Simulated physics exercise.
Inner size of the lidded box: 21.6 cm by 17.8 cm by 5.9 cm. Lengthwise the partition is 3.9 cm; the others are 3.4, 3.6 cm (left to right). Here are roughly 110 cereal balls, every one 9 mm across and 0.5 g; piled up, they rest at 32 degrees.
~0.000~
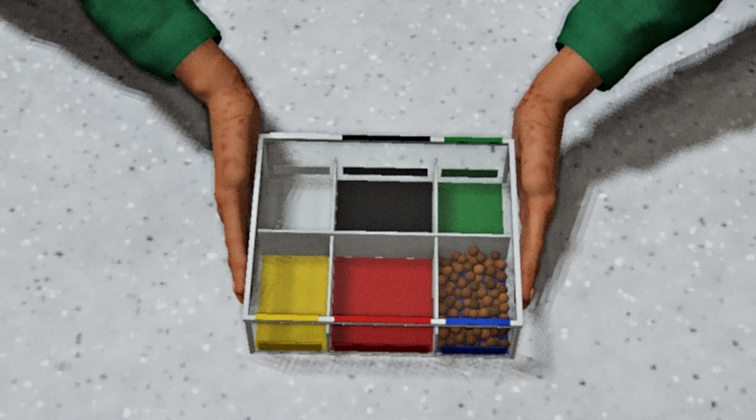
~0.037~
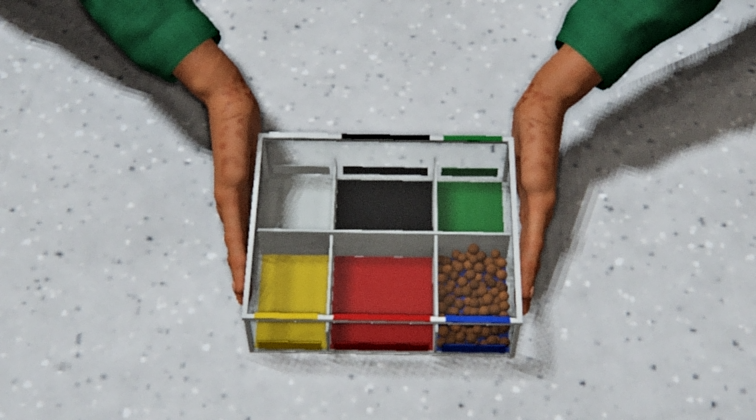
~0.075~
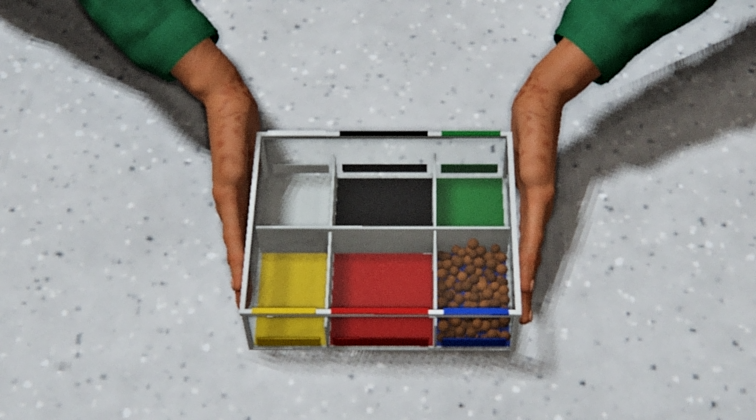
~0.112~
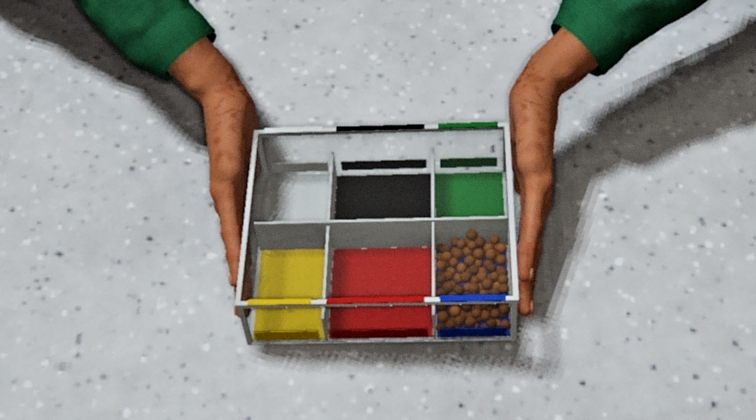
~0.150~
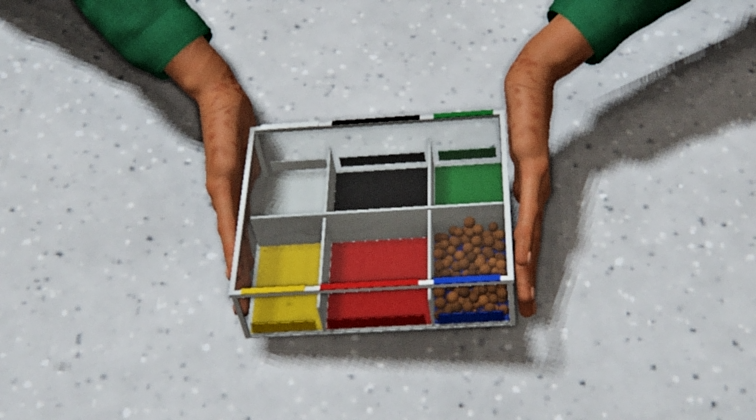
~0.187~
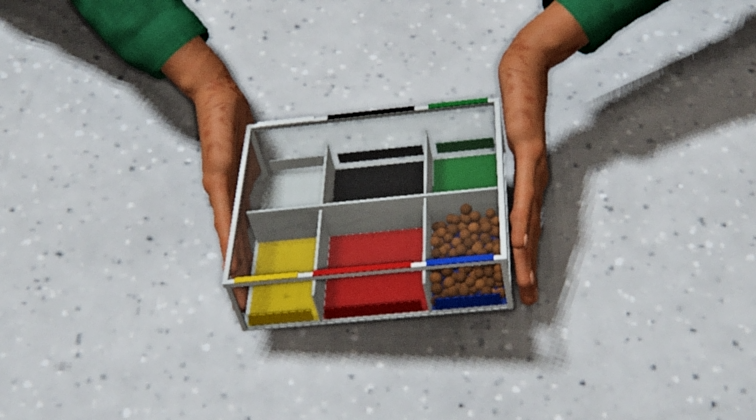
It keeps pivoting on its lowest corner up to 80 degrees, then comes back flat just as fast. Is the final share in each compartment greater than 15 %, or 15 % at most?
Red: Fails, blue: Succeeds, green: Fails, yellow: Fails, white: Fails, black: Succeeds.
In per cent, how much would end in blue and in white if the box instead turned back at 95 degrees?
Shares: Blue 30, white 40, in per cent.
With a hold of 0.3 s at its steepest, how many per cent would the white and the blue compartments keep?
That would leave white with 30 percent and blue with 50 percent.
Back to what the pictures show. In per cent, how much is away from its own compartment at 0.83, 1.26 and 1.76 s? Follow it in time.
5, 45, 45.
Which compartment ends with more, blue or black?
That would be the blue compartment.
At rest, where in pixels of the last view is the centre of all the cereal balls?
(441, 261) or so.
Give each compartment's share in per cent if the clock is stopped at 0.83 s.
Red 0; blue 95; green 5; yellow 0; white 0; black 0.
Then, at 0.83 s, tilt 80 degrees; blue 95 %, green 5 %.
After 1.26 s, tilt 34 degrees; red 10 %, blue 55 %, green 5 %, white 10 %, black 20 %.
After 1.76 s, tilt 0 degrees; red 10 %, blue 55 %, green 5 %, white 10 %, black 20 %.
At rest (2.1 s), red 10 %, blue 55 %, green 5 %, yellow 0 %, white 10 %, black 20 %.
